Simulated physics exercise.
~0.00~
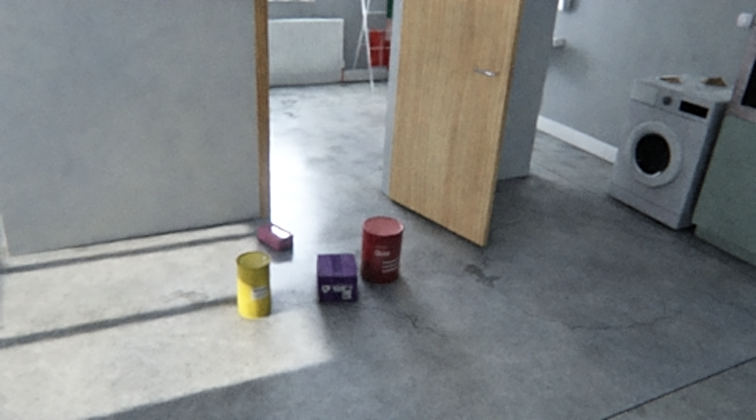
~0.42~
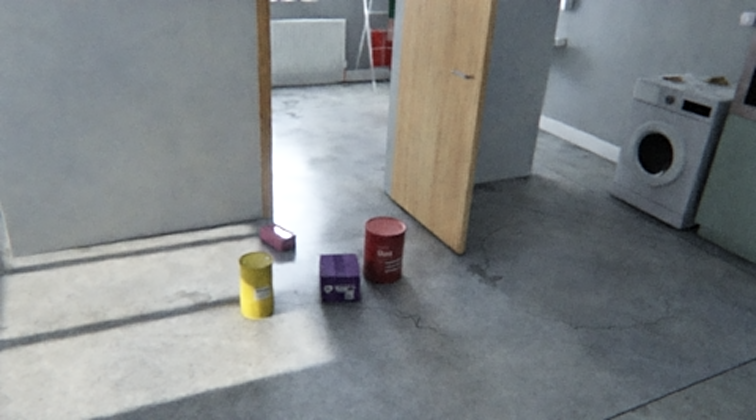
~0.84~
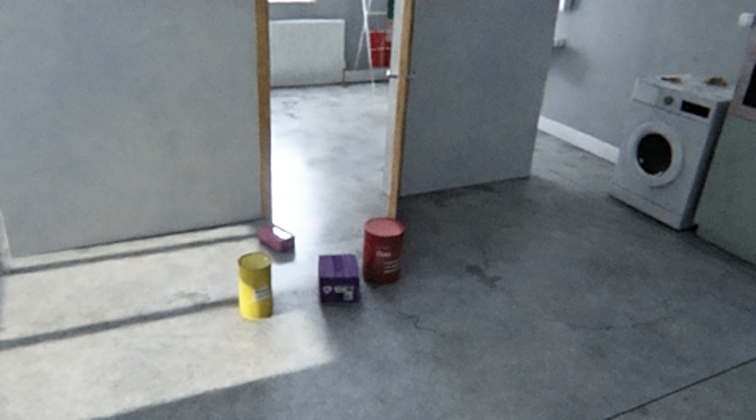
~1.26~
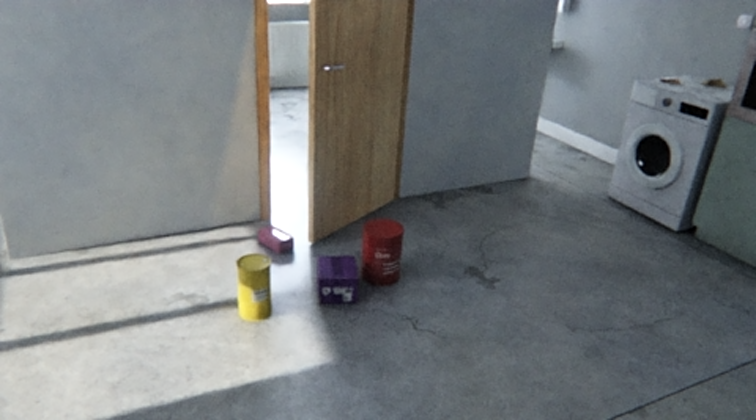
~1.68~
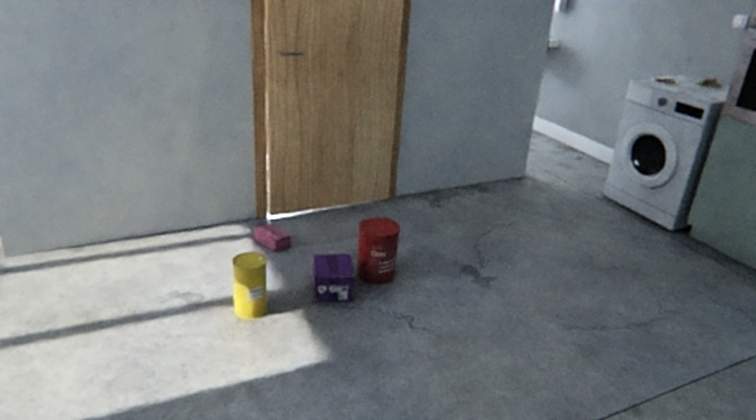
A wooden door swings fully shut behind a yellow canister, purple parcel, and red pail.
